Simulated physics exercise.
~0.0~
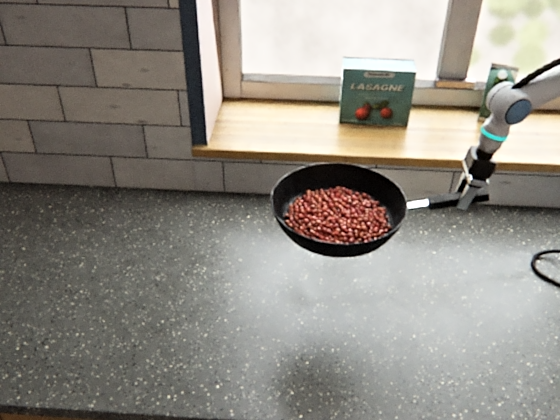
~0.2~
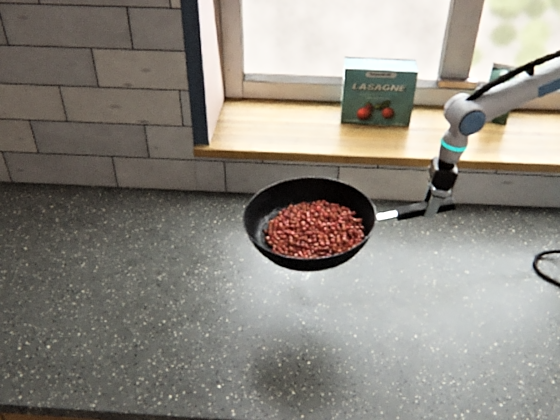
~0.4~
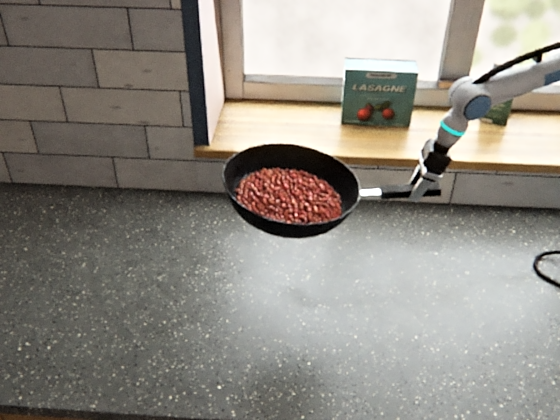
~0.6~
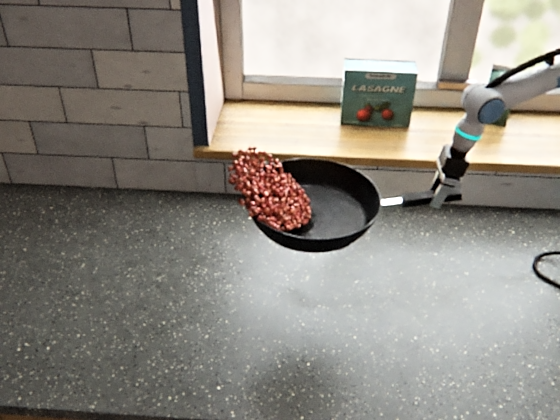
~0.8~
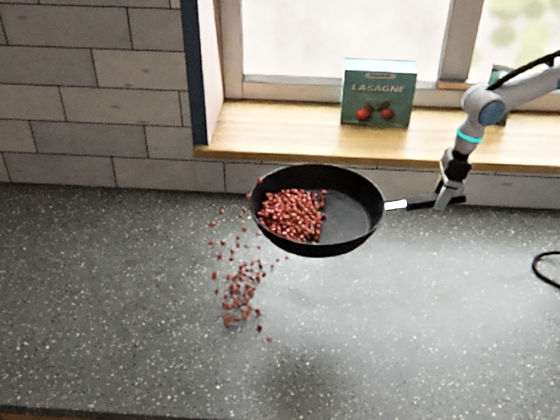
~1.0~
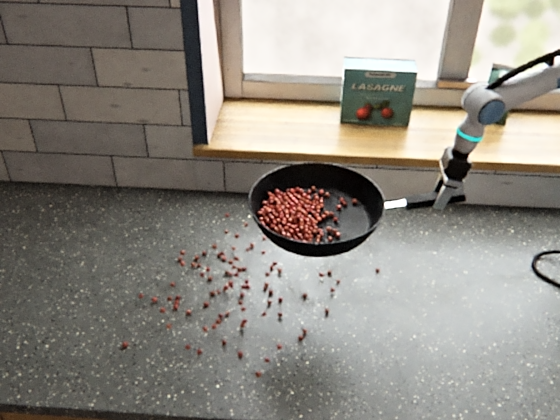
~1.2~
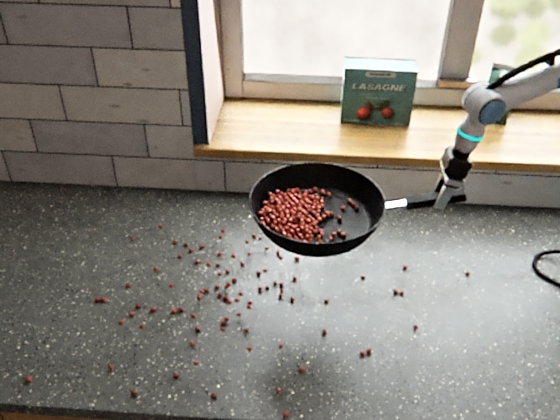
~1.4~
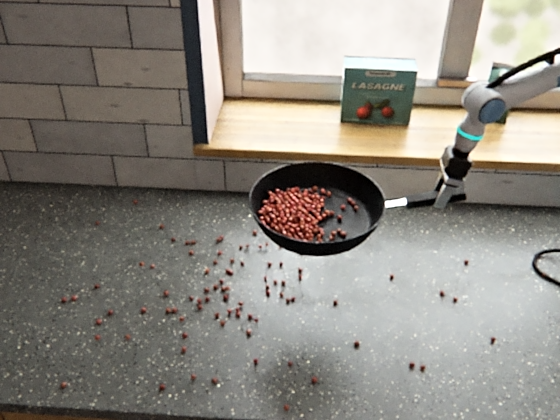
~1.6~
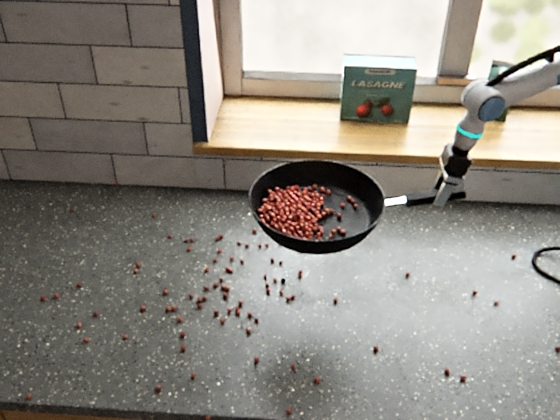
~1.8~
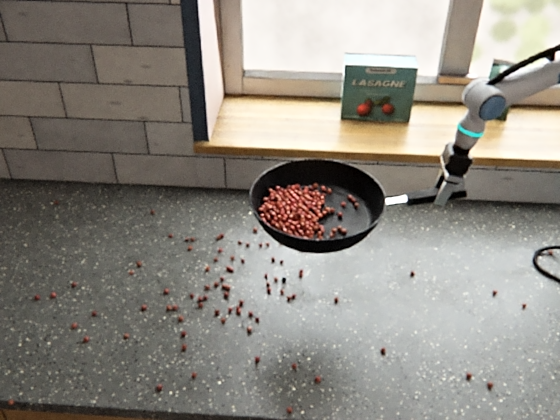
A pale robot arm at the right holds a black frying pan heaped with small red beads above a speckled grey counter, seen from slightly above. Behind it are a wooden windowsill with a green lasagne box and a grey brick wall at left. The arm moves the pan left and a little down, then lifts it, and jerks it back to the right. The beads surge up over the left rim, and some spill, bouncing and scattering across the counter. The pan then stays still and level, most beads inside it and the rest strewn below.
